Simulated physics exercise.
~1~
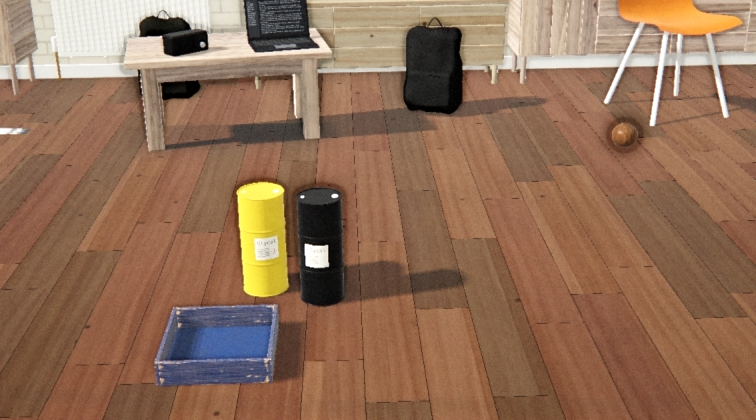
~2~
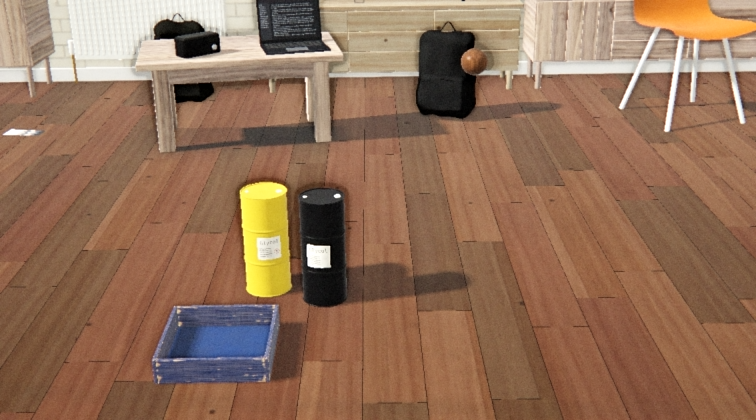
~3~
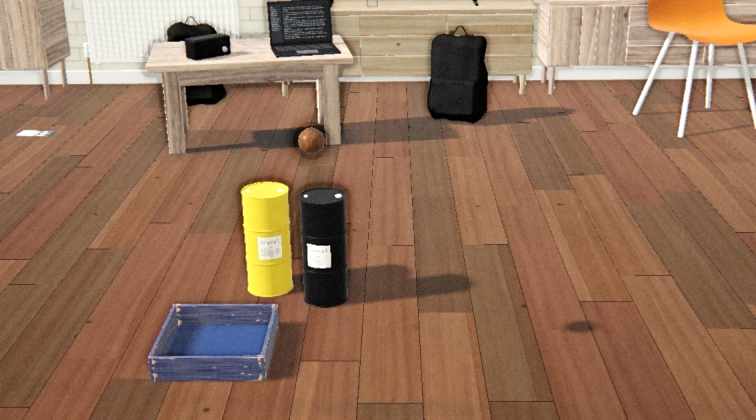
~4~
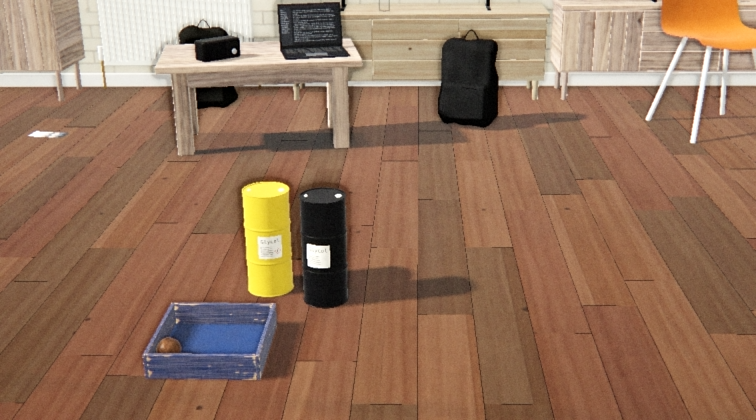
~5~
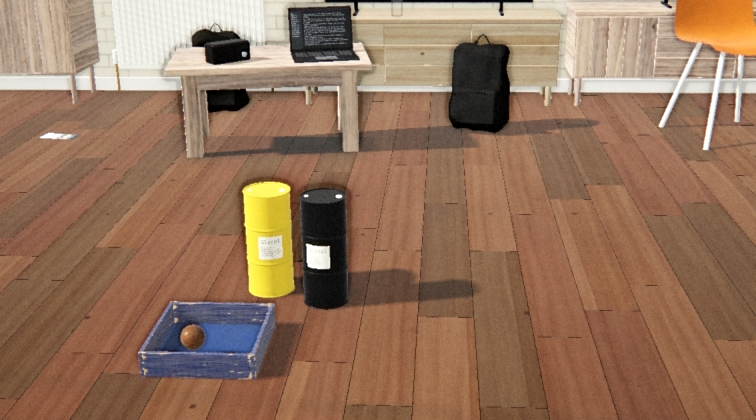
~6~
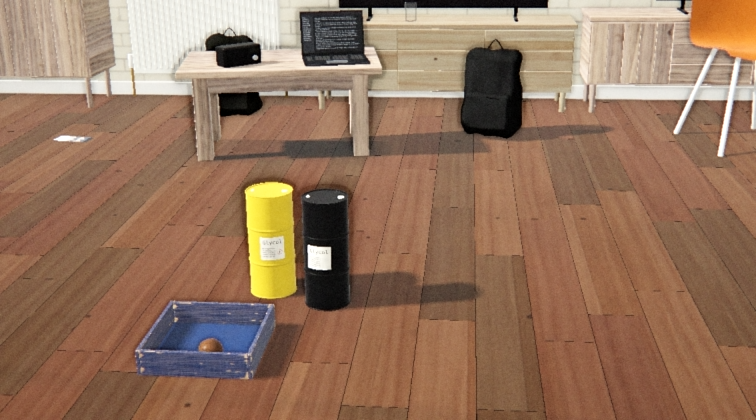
In a bright room with a brown plank floor, seen from slightly above as the view drifts gently sideways, an empty blue box sits at the lower left. Just behind it stand a yellow canister and a black canister, with a wooden table holding a laptop, a dark backpack and an orange chair farther back. A brown onion enters from the right, flying leftward and rising past the backpack. It then drops toward the left, passing behind the canisters, and comes down into the box. There it shifts a little to the right and ends inside, while both canisters stay standing.
